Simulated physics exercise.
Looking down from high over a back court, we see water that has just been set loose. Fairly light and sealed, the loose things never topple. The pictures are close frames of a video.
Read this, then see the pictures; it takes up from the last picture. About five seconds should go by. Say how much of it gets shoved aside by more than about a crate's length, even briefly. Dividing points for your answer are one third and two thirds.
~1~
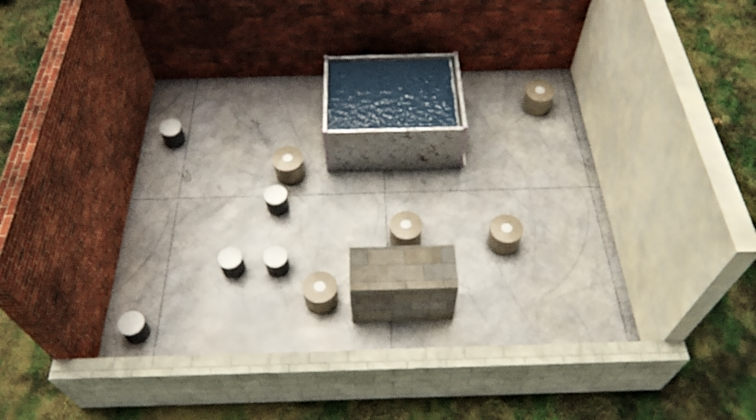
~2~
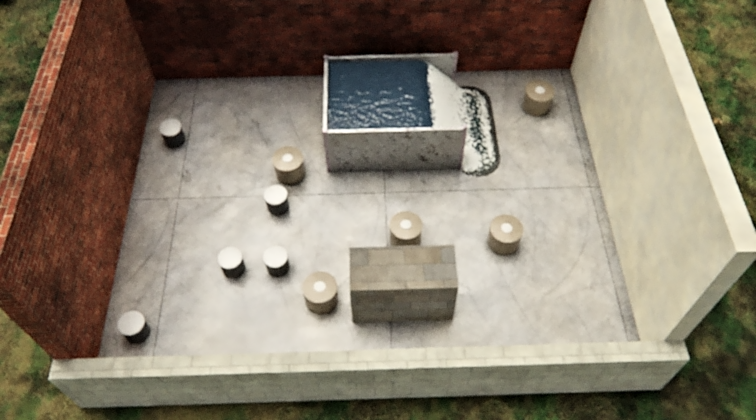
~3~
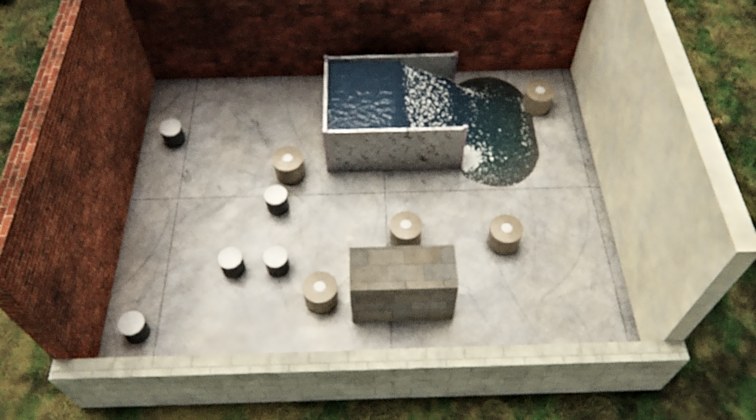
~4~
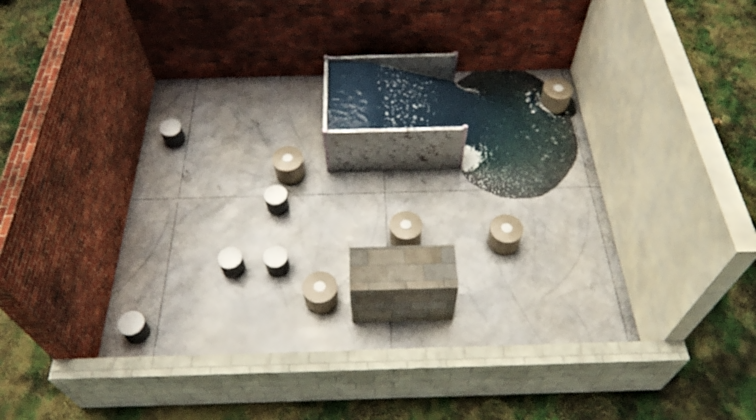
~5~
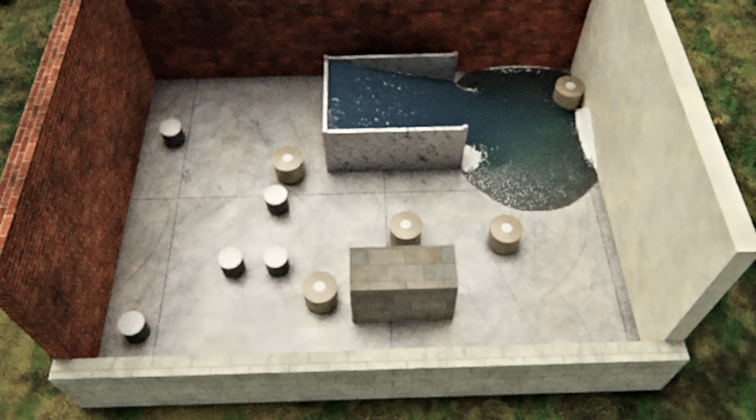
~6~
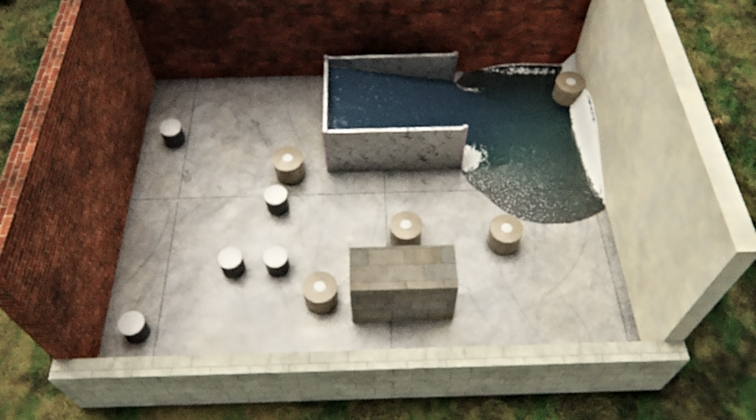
Answer: A share under one third.
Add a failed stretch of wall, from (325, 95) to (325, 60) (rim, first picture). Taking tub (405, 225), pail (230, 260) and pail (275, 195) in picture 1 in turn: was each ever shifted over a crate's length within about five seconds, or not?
Falls short, travels that far, falls short.
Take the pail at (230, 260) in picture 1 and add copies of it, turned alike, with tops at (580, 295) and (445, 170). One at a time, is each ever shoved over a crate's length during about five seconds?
Result, in sequence - displaced that far / short of that distance.
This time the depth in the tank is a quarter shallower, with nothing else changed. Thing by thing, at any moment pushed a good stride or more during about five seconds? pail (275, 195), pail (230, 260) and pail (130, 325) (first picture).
The first came up short, the next came up short, and the last came up short.
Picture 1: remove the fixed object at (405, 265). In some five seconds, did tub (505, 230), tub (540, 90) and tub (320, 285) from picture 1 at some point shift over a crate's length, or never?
Item one went the distance, item two went the distance, item three went the distance.
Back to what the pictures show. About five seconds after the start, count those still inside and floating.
I make it 3.
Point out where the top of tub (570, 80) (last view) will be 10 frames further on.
(534, 53).
A moment on, 1 of 10 are well off their spots; 1 afloat.
Next, 0 of 10 are well off their spots; 1 afloat.
Later, 2 of 10 are well off their spots; 1 afloat.
In the end, 2 of 10 are well off their spots, and 2 have been at some point; 3 afloat.
